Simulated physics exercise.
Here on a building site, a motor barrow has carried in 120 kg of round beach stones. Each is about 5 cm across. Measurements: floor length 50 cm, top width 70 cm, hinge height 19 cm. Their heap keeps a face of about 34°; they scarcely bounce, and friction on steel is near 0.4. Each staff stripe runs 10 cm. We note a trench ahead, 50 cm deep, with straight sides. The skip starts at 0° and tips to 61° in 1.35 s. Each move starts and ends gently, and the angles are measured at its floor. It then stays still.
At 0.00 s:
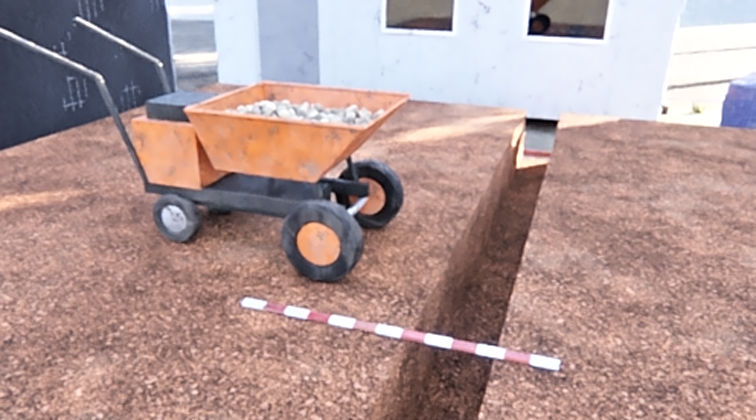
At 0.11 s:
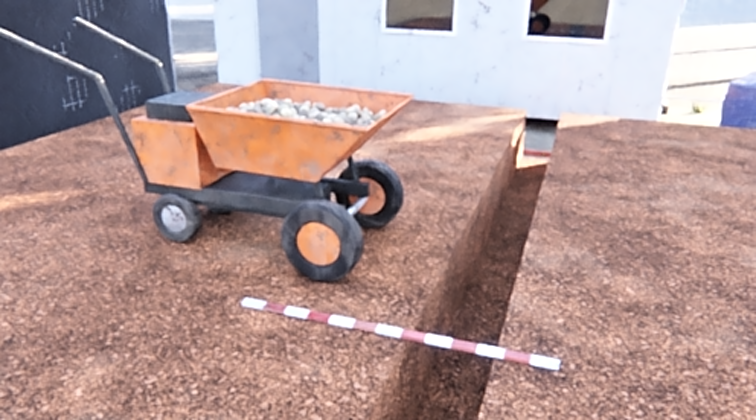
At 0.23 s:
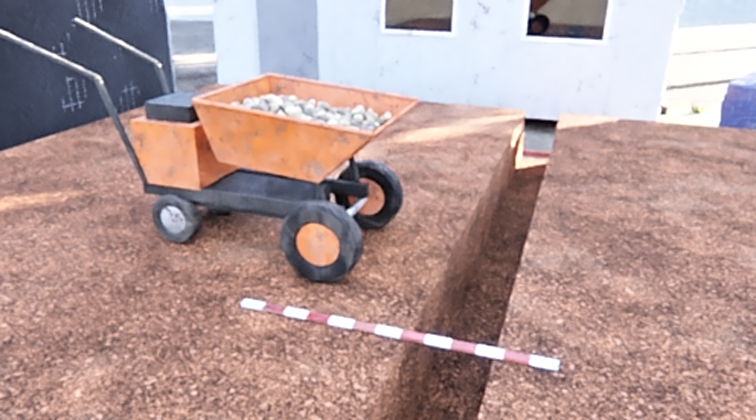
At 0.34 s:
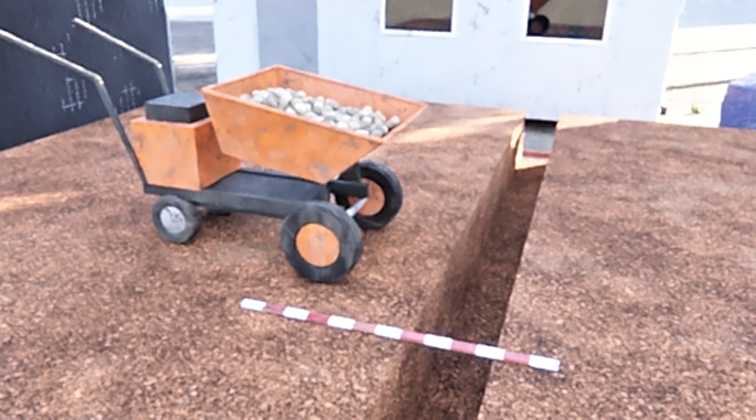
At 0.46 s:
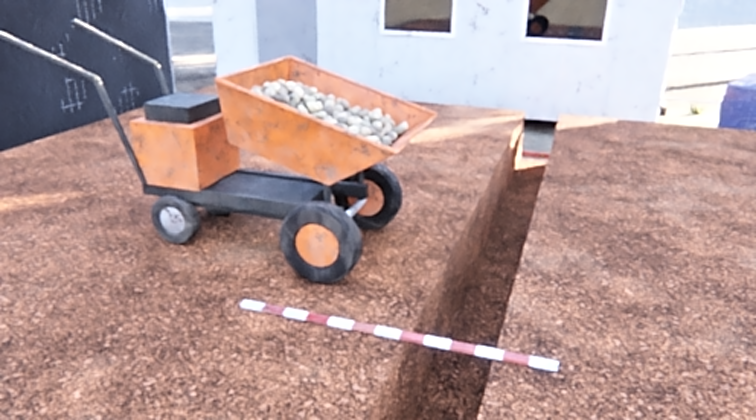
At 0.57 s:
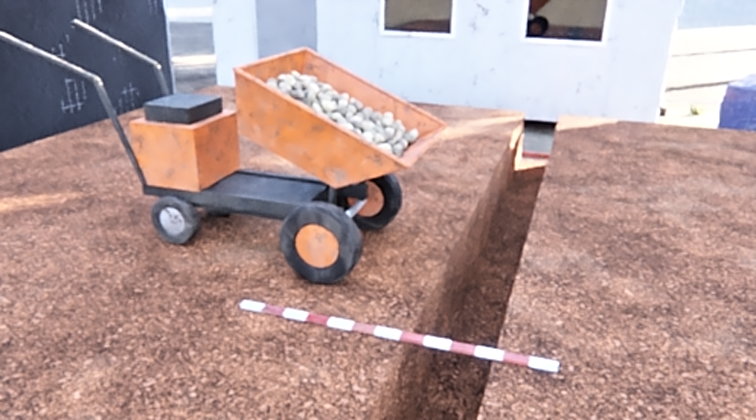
On a building site of rough brown ground, seen from slightly above by a still camera, a straight-sided trench runs back toward a pale grey wall with two openings. An orange and black motor barrow loaded with round grey stones stands at left, behind a red-and-white striped staff lying in front. The skip tilts steadily forward to the right, its rear rising, while the wheels stay still.
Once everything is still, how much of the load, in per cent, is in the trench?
About 74 per cent.
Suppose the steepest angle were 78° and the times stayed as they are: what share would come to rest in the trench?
In that case around 85 percent.
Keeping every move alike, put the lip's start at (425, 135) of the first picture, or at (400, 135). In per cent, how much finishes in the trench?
Roughly 15 in a hundred, then 35 in a hundred.
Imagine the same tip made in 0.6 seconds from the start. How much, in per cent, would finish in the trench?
With that timing, about 55 per cent.
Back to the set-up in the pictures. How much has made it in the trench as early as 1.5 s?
Some 30 per cent.
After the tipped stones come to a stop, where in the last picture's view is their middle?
The resting stones are centred at roughly (489, 351).
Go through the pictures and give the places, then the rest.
The skip is at 0°, its lip at (363, 129); the top of the load is at (308, 110), in the first frame.
Lip at (366, 130), floor tilted 1°, highest stones at (303, 108); the stones move at 0.2 m/s on average, in the second frame.
Lip at (373, 135), floor tilted 5°, highest stones at (279, 102); the stones move at 0.3 m/s on average, in the third frame.
Lip at (383, 142), floor tilted 10°, highest stones at (279, 96); the stones move at 0.4 m/s on average, in the fourth frame.
Lip at (396, 153), floor tilted 16°, highest stones at (287, 88); the stones move at 0.5 m/s on average, in the fifth frame.
Lip at (409, 166), floor tilted 23°, highest stones at (294, 81); the stones move at 0.6 m/s on average, in the sixth frame.
After 1.0 s the floor is at 51°; 100 % in the skip; the foremost stones are at (442, 203).
After 1.5 s the floor is at 61°; 67 % in the skip, 29 % in the trench, 4 % past the trench; the foremost stones are at (542, 285).
After 1.8 s the floor is at 61°; 32 % in the skip, 42 % in the trench, 25 % past the trench; the foremost stones are at (631, 300).
After 3.8 s the floor is at 61°; 0 % in the skip, 74 % in the trench, 26 % past the trench; the foremost stones are at (701, 319).
